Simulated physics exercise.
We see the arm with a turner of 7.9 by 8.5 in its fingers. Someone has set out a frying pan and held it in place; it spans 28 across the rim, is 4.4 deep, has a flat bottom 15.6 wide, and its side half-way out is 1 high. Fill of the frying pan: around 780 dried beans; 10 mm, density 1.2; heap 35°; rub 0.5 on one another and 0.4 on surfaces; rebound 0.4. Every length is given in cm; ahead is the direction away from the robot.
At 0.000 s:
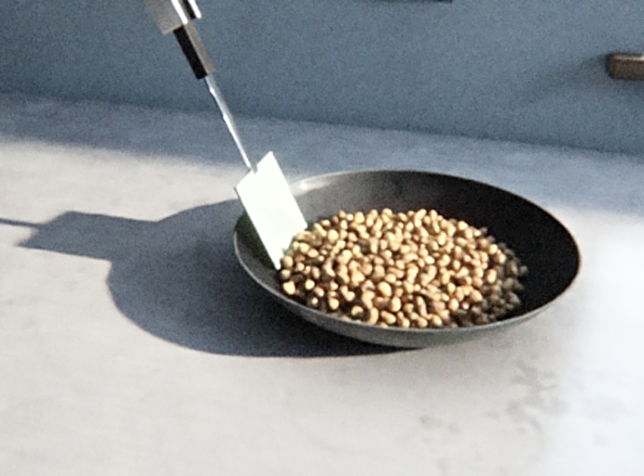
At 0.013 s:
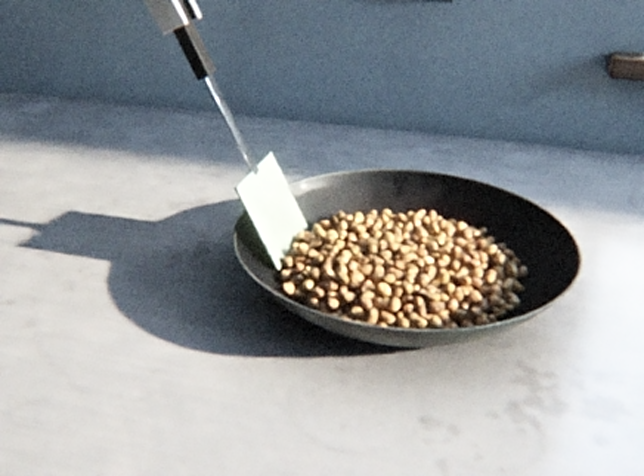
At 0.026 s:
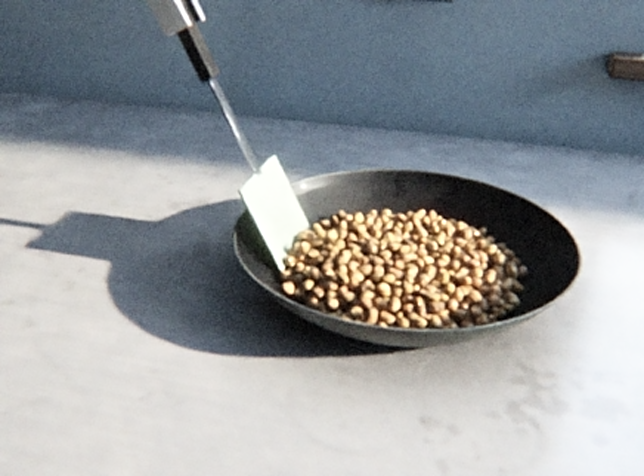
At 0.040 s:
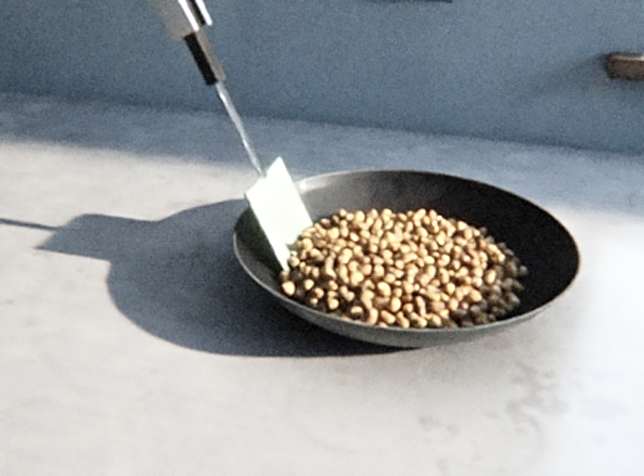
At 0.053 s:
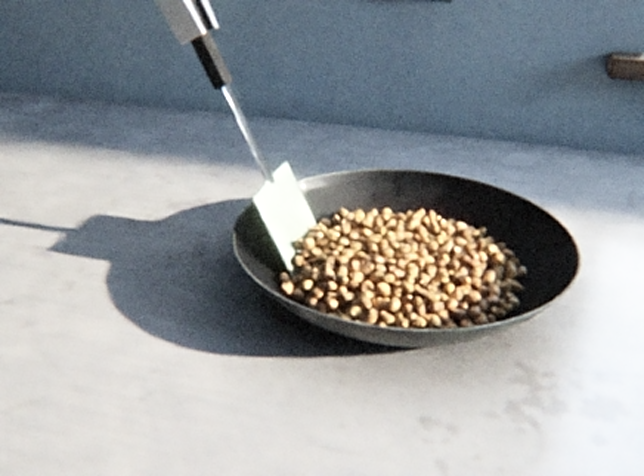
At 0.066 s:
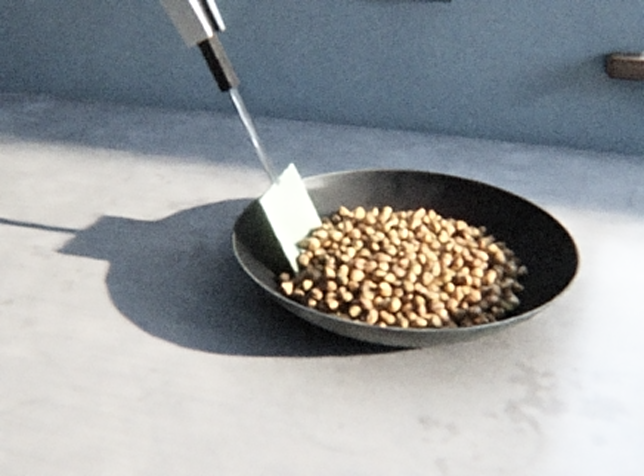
A robot arm slides a pale turner slightly rightward against the beans in a dark frying pan.
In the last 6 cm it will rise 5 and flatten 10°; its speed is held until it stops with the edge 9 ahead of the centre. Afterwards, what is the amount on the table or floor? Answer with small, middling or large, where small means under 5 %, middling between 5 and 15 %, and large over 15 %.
It is middling.
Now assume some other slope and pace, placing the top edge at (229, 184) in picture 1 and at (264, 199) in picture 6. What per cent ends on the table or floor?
Off the vessel, on the table or floor: Some 15 percent.
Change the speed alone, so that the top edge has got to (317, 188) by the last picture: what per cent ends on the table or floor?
I'd say around 25 per cent.
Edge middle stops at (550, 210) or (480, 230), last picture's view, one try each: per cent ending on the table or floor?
Around 25 per cent for the first try and 0 per cent for the second.
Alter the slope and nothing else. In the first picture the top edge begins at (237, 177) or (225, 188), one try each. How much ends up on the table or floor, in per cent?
About 5% and 5%.
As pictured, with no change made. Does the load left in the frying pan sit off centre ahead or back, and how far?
Ahead of centre, near 5.0 centimetres.
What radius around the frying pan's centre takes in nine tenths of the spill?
25 cm.
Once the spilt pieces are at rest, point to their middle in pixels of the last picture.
Close to (614, 317) in pixels.
After 0.20 s, sloping 64°, highest piece 9 above the table; 774 in the frying pan, 3 on the blade or in flight.
After 0.33 s, sloping 61°, highest piece 7 above the table; 767 in the frying pan, 3 on the table or floor, 7 on the blade or in flight.
After 0.60 s, sloping 54°, highest piece 6 above the table; 708 in the frying pan, 61 on the table or floor, 8 on the blade or in flight.
After 1.65 s, sloping 54°, highest piece 6 above the table; 706 in the frying pan, 71 on the table or floor.
In the end, 706 in the frying pan, 71 on the table or floor. That is 9 % on the table or floor.
